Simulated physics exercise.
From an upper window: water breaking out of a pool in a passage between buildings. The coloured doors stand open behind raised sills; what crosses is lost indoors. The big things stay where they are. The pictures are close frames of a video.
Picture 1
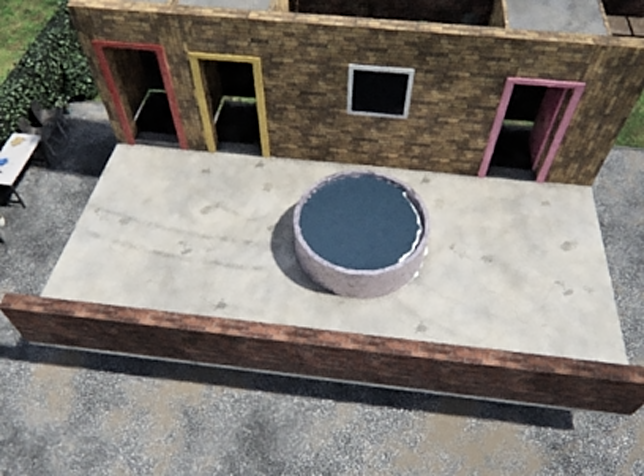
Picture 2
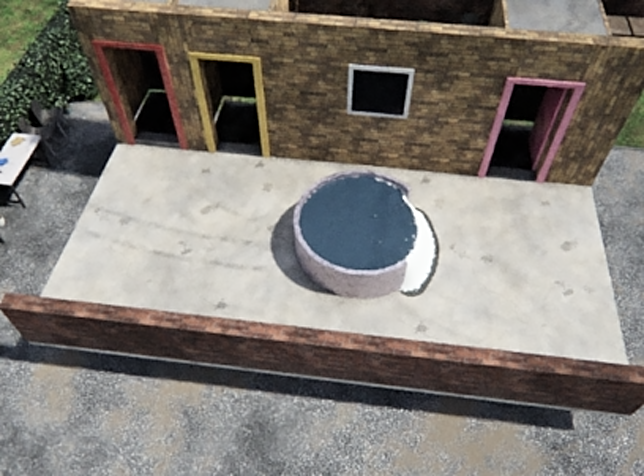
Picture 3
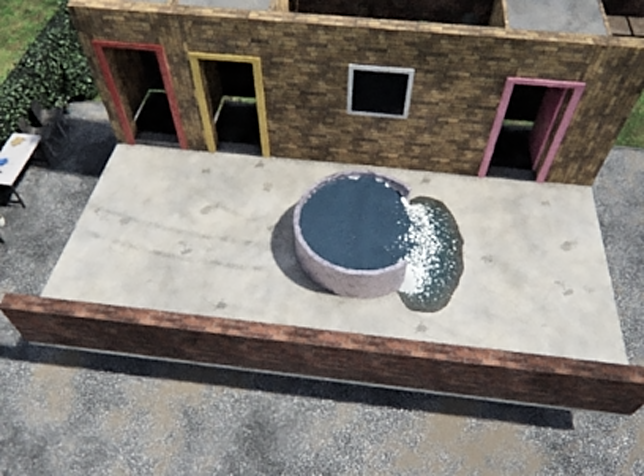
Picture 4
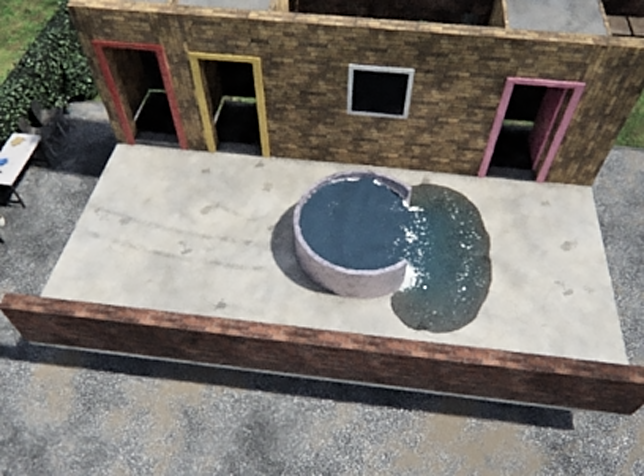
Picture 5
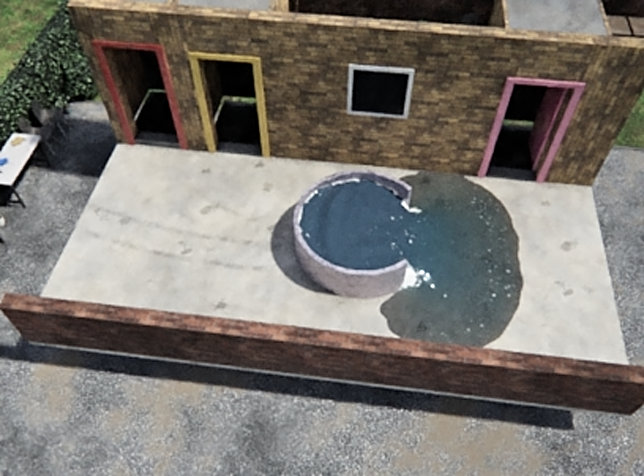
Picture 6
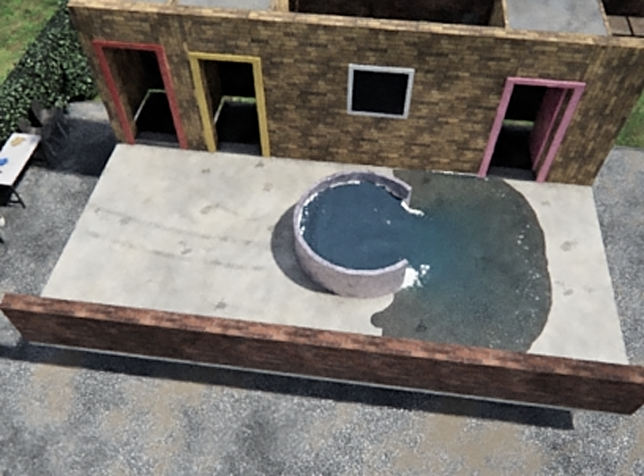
At the start, a round tank of dark water sits on a pale paved strip between a brick building with coloured doorways and a low wall. Water then bursts through its right side, foaming, and spreads rightward in a widening dark pool across the paving, reaching near the pink doorway.
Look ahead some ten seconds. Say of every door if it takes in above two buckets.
One by one: The red door admits no more than that; the pink door lets in a lot; the yellow door admits no more than that.
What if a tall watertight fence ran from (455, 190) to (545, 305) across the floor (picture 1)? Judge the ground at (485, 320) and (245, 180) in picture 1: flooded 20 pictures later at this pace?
In that order: Under water, covered.
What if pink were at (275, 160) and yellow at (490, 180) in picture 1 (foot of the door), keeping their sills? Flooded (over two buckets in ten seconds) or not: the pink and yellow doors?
My reading: The pink door keeps below it, the yellow door passes that mark.
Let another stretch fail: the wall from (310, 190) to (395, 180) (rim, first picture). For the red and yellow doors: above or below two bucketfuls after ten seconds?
One by one: Red door lets less in; yellow door is over.
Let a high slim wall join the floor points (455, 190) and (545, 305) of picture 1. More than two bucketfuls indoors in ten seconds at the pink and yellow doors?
Then: The pink door takes less; the yellow door lets less in.
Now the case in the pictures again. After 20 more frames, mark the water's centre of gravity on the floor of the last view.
Near (433, 255).
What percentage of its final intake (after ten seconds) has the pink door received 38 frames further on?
Close to 100 %.
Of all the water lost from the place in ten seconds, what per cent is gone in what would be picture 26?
I make it 60 per cent.
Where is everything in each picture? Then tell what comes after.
Still water in the round tank at (362, 222), in the first picture.
The front is at (407, 292), out from the gap at (422, 242), in the second picture.
The front is at (422, 307), out from the gap at (421, 244), in the third picture.
The front is at (450, 193), out from the gap at (421, 245), in the fourth picture.
Water pours out at (421, 245) and has run to (484, 339), in the fifth picture.
The front is at (494, 180), out from the gap at (421, 245), in the sixth picture.
A moment on, water covers 35 % of the floor; the red door not reached, the pink door under two buckets in, the yellow door not reached.
Next, water covers 40 % of the floor; the red door not reached, the pink door over two buckets in, the yellow door not reached.
Then, water covers 40 % of the floor; the red door not reached, the pink door over two buckets in, the yellow door not reached.
Later, water covers 35 % of the floor; the red door not reached, the pink door over two buckets in, the yellow door not reached.
In the end, water covers 25 % of the floor; the red door not reached, the pink door over two buckets in, the yellow door not reached.
